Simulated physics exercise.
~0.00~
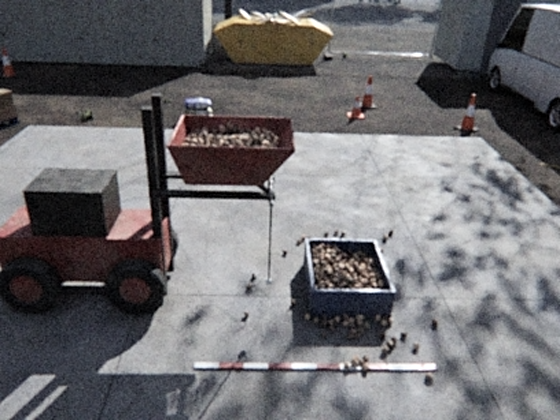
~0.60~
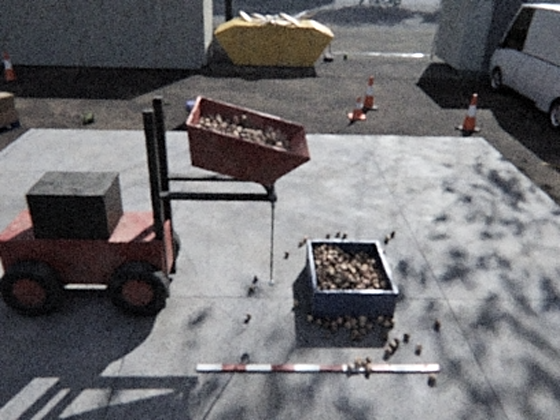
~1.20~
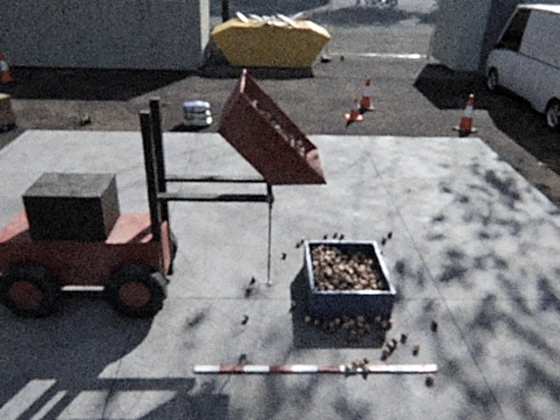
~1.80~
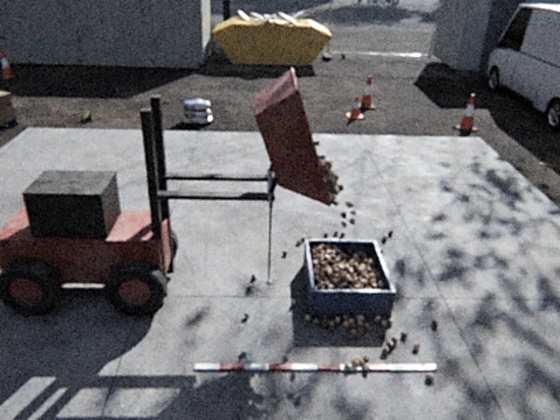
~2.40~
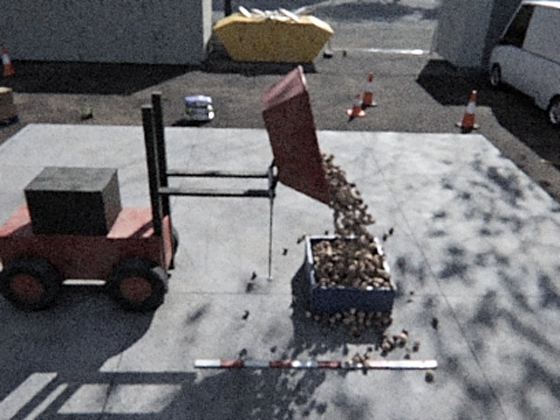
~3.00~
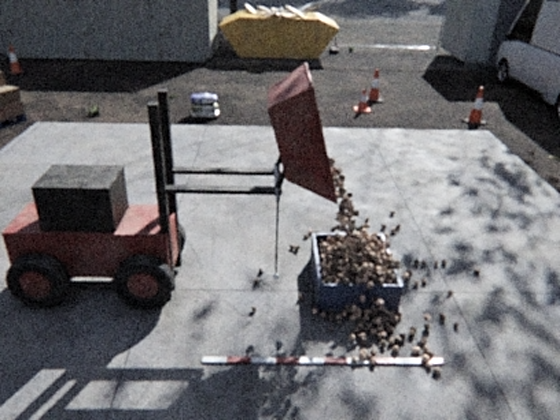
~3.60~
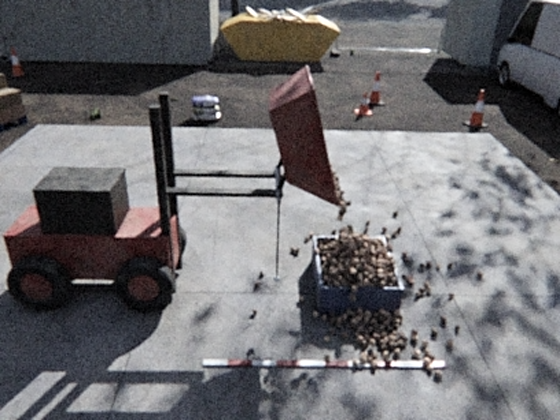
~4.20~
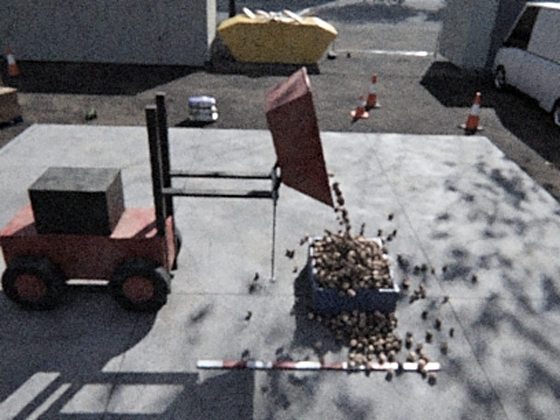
A red skip on a forklift tips right and pours brown stones into an overflowing blue bin.
